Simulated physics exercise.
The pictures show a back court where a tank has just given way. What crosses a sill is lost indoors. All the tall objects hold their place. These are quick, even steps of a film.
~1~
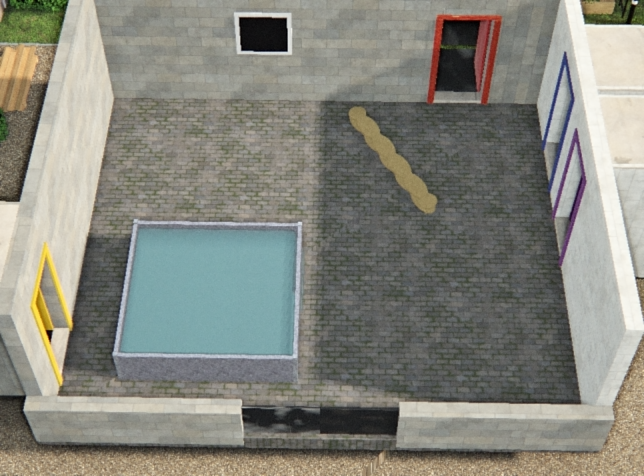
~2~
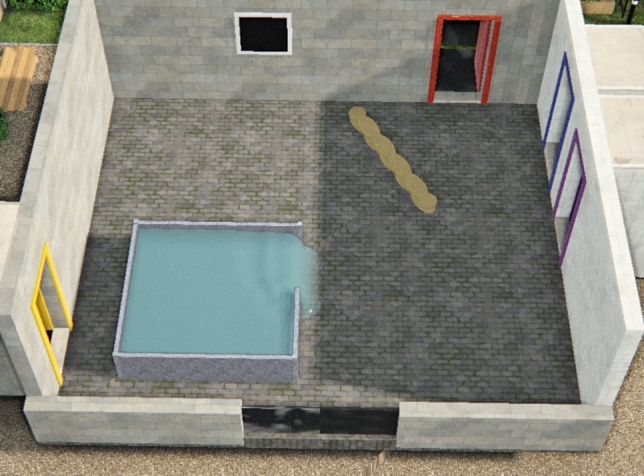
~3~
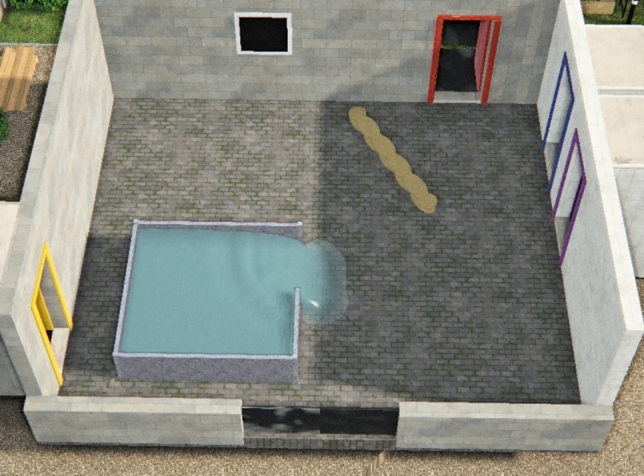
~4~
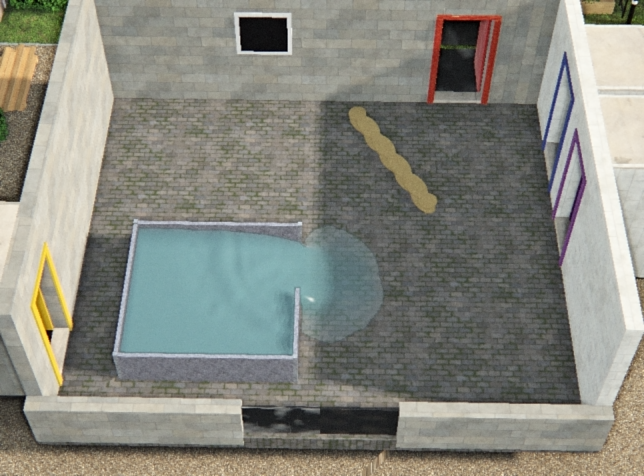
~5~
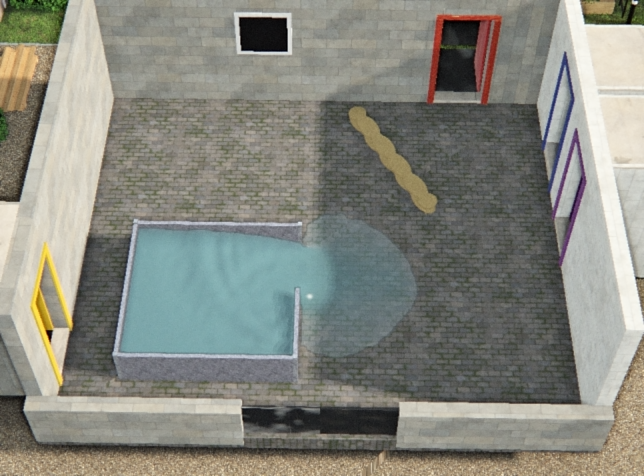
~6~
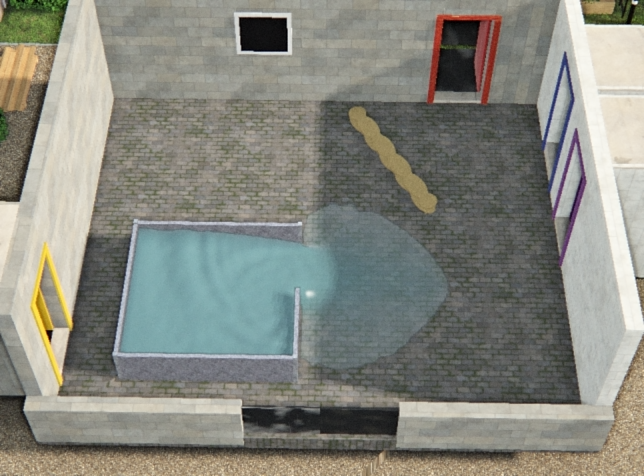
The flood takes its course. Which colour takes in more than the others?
The purple door.
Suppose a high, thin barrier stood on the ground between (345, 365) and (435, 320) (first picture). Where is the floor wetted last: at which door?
Last comes the door marked yellow.
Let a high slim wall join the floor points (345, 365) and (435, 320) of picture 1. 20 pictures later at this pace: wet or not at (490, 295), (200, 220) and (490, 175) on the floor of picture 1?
One after the other: Wet, not flooded, awash.
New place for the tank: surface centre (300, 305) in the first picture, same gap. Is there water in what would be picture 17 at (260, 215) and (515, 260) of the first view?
In that order: No water, flooded.
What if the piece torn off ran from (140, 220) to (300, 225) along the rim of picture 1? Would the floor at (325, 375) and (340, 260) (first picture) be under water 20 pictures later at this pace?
One after the other: Clear, no water.
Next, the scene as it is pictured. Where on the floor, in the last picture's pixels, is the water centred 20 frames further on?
Around (329, 289).
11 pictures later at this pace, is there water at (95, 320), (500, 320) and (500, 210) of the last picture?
One after the other: Free of water, awash, under water.
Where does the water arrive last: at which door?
Last comes the yellow door.
A moment on, water covers 25 % of the floor; blue door not reached, red door not reached, purple door not reached, yellow door not reached.
Next, water covers 35 % of the floor; blue door not reached, red door not reached, purple door some in, yellow door not reached.
Then, water covers 45 % of the floor; blue door wet at the sill, nothing in, red door not reached, purple door a lot in, yellow door not reached.
Later, water covers 70 % of the floor; blue door wet at the sill, nothing in, red door a trickle in, purple door a lot in, yellow door not reached.
In the end, water covers 90 % of the floor; blue door wet at the sill, nothing in, red door some in, purple door a lot in, yellow door wet at the sill, nothing in; the purple door has let in the most.
